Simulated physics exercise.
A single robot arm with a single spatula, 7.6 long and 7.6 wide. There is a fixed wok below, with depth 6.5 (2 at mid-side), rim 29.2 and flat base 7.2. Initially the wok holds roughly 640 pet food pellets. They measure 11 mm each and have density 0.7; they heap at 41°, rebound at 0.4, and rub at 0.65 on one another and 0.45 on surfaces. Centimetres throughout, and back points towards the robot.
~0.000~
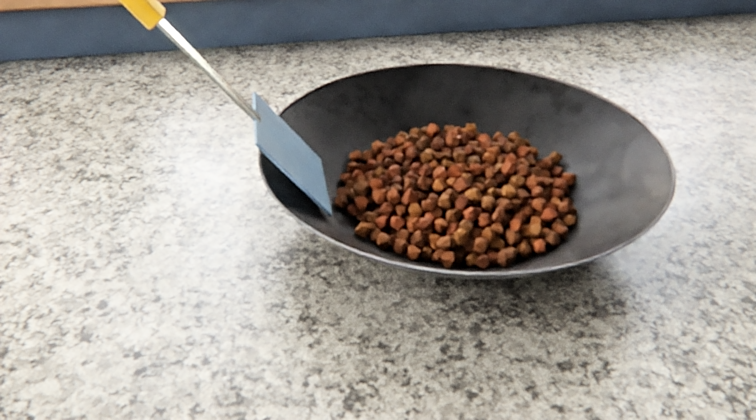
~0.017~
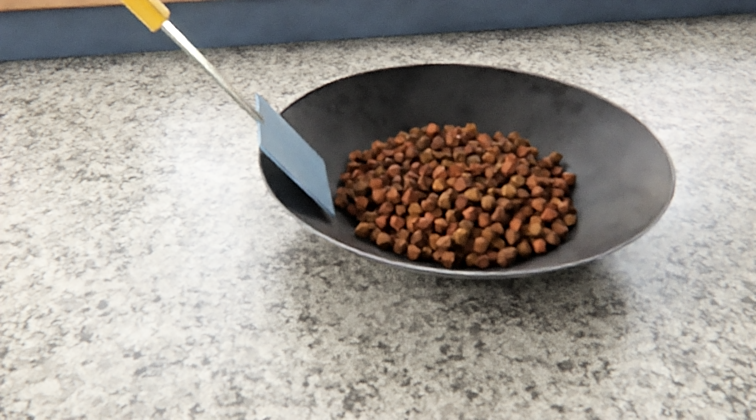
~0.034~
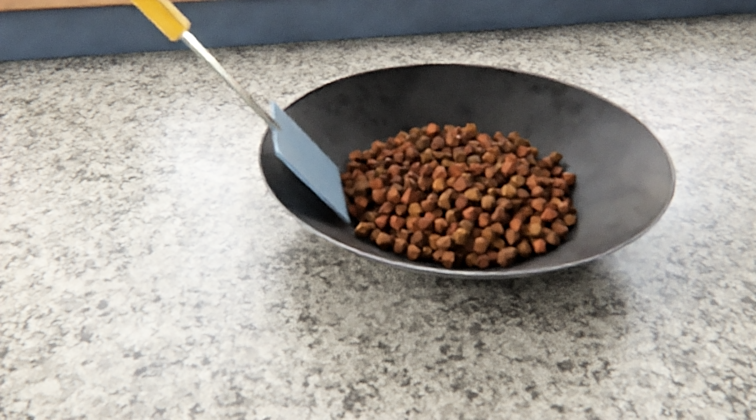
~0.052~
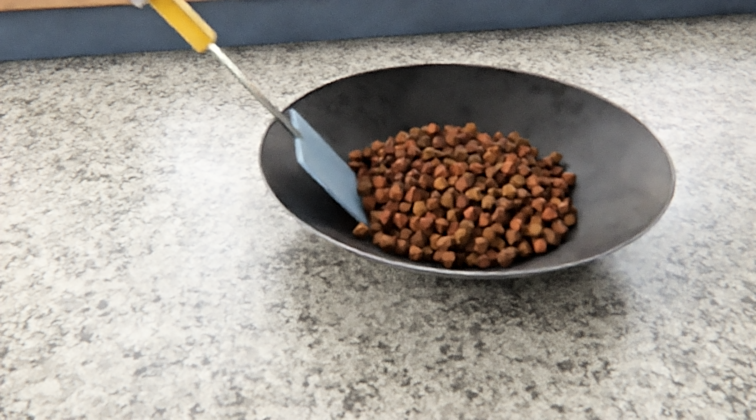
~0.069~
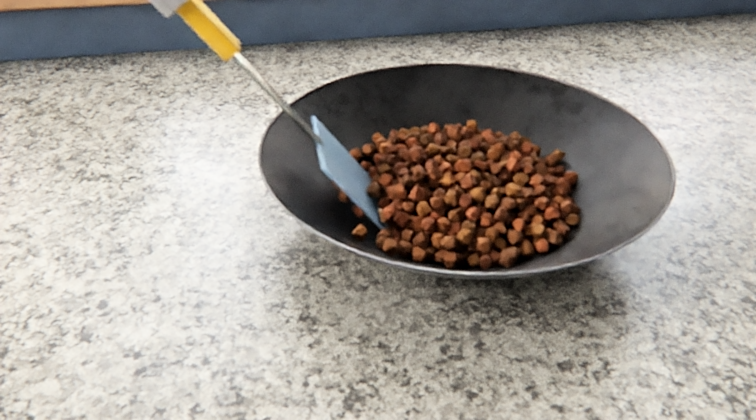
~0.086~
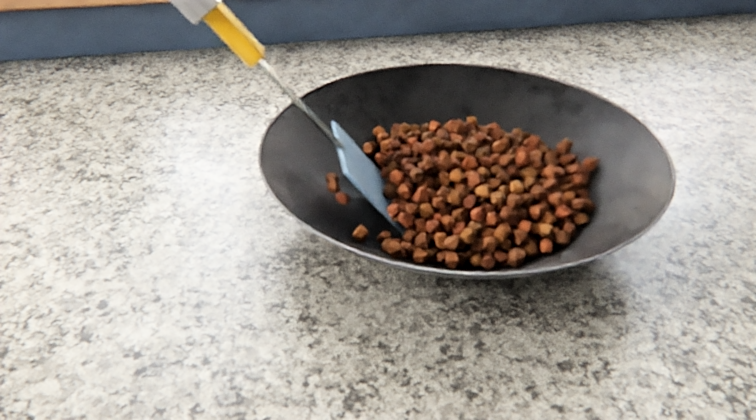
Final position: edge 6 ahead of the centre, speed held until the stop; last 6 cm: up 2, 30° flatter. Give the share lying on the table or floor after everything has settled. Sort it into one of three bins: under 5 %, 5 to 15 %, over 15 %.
Bin: 5 to 15 %.
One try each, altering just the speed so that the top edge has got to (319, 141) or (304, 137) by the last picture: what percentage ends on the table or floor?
First try around 5 %, second try around 0 %.
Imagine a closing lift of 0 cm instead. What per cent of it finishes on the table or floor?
It comes to near 10 percent.
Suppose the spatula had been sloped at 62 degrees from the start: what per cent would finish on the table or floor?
About 10 per cent.
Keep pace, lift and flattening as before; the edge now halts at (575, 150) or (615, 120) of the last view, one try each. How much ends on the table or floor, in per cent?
Around 30 per cent for the first try and 45 per cent for the second.
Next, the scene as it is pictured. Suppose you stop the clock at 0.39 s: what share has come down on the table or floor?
Roughly 8 per cent.
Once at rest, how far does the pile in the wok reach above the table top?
8.5 cm.
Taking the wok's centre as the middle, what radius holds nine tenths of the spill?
About 30 cm.
After 0.13 s, sloping 54°, highest piece 7 above the table; 642 in the wok.
After 0.17 s, sloping 41°, highest piece 9 above the table; 636 in the wok, 6 on the blade or in flight.
After 0.39 s, sloping 24°, highest piece 8 above the table; 588 in the wok, 49 on the table or floor, 5 on the blade or in flight.
After 1.44 s, sloping 24°, highest piece 8 above the table; 586 in the wok, 56 on the table or floor.
At rest, 586 in the wok, 56 on the table or floor. That is 9 % on the table or floor.
